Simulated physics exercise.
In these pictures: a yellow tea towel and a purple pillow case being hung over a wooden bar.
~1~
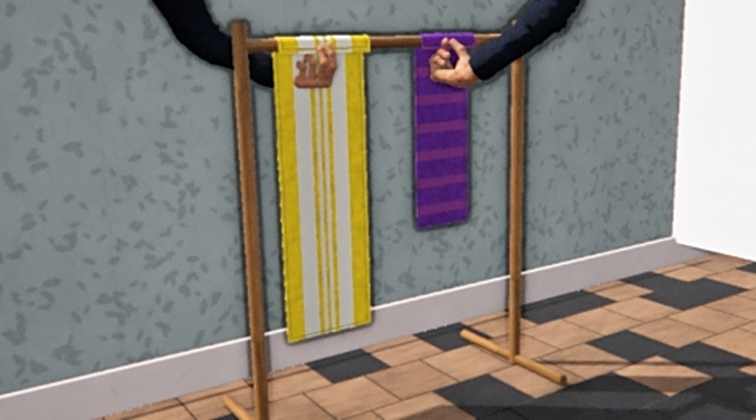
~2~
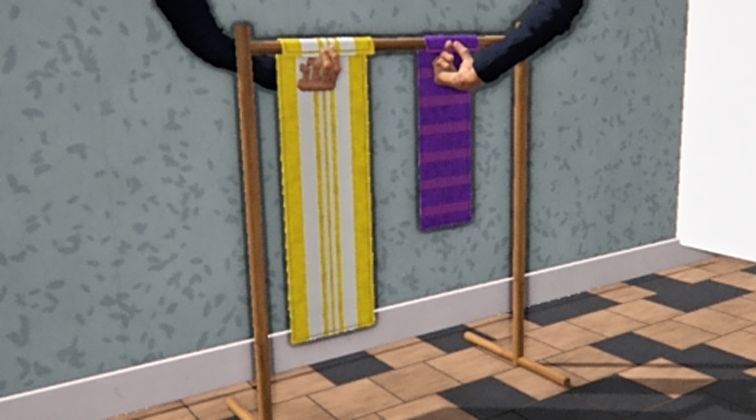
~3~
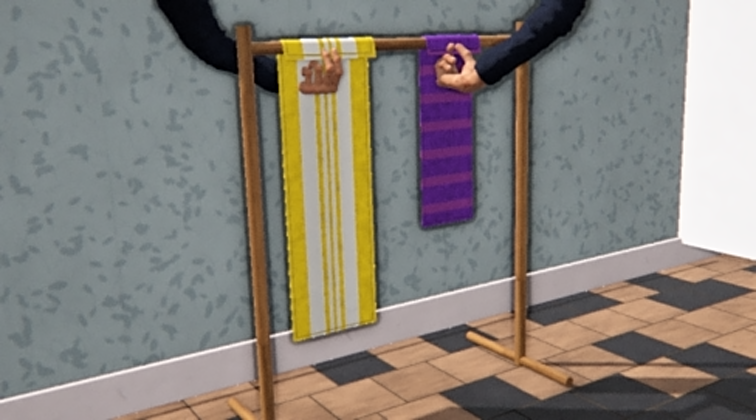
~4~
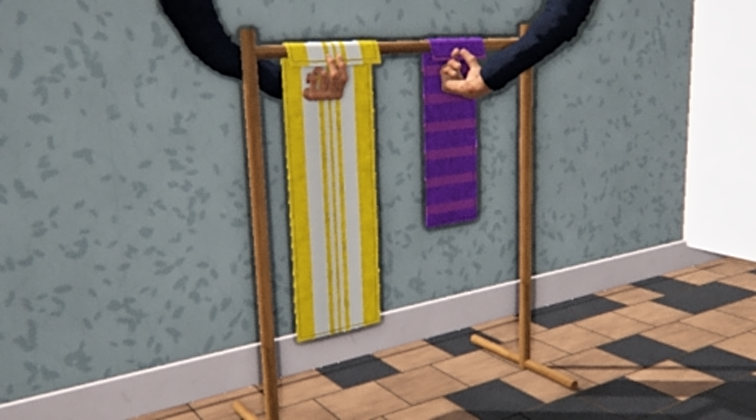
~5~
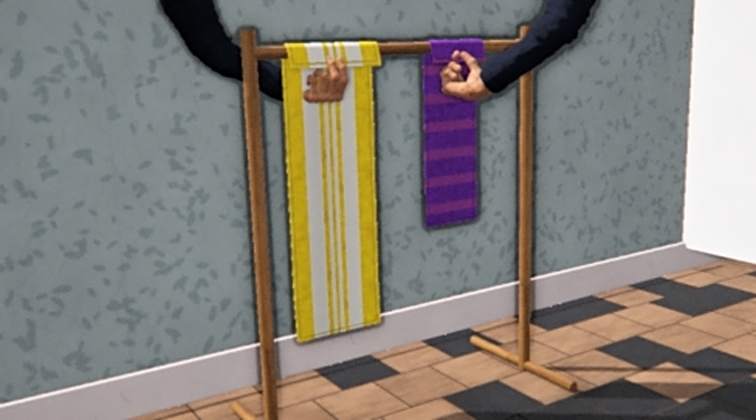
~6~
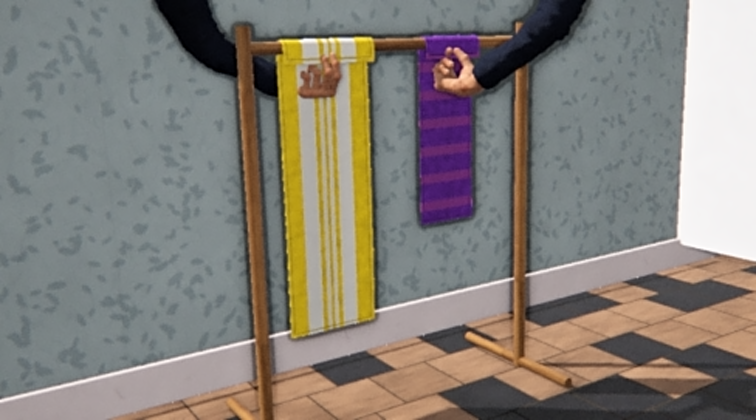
Over a wooden bar, two hands slightly shift a yellow striped cloth and a purple one.
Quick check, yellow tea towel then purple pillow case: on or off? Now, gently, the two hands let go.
Yellow tea towel: Off; purple pillow case: Off.
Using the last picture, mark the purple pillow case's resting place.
Its middle is at (449, 382).
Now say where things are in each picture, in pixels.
In the first picture, tea towel front hem (356, 46), back hem (358, 321); pillow case front hem (436, 45), back hem (430, 222).
In the second picture, tea towel front hem (359, 49); pillow case front hem (439, 47).
In the third picture, tea towel front hem (361, 52); pillow case front hem (441, 50).
In the fourth picture, tea towel front hem (366, 58); pillow case front hem (446, 55).
In the fifth picture, tea towel front hem (366, 61); pillow case front hem (446, 57).
In the sixth picture, tea towel front hem (360, 56), back hem (361, 317), front far shorter than the back; pillow case front hem (440, 54), back hem (435, 218), front far shorter than the back.
Then, 0.40 s past the final frame, tea towel clear of the rail and dropping near (333, 327); pillow case clear of the rail and dropping near (446, 262).
Then, 0.64 s past the final frame, tea towel in a heap on the floor; pillow case in a heap on the floor near (448, 378).
When it is over, tea towel in a heap on the floor; pillow case in a heap on the floor near (449, 382). The yellow tea towel is pulled off by its long side and the purple pillow case slides off.
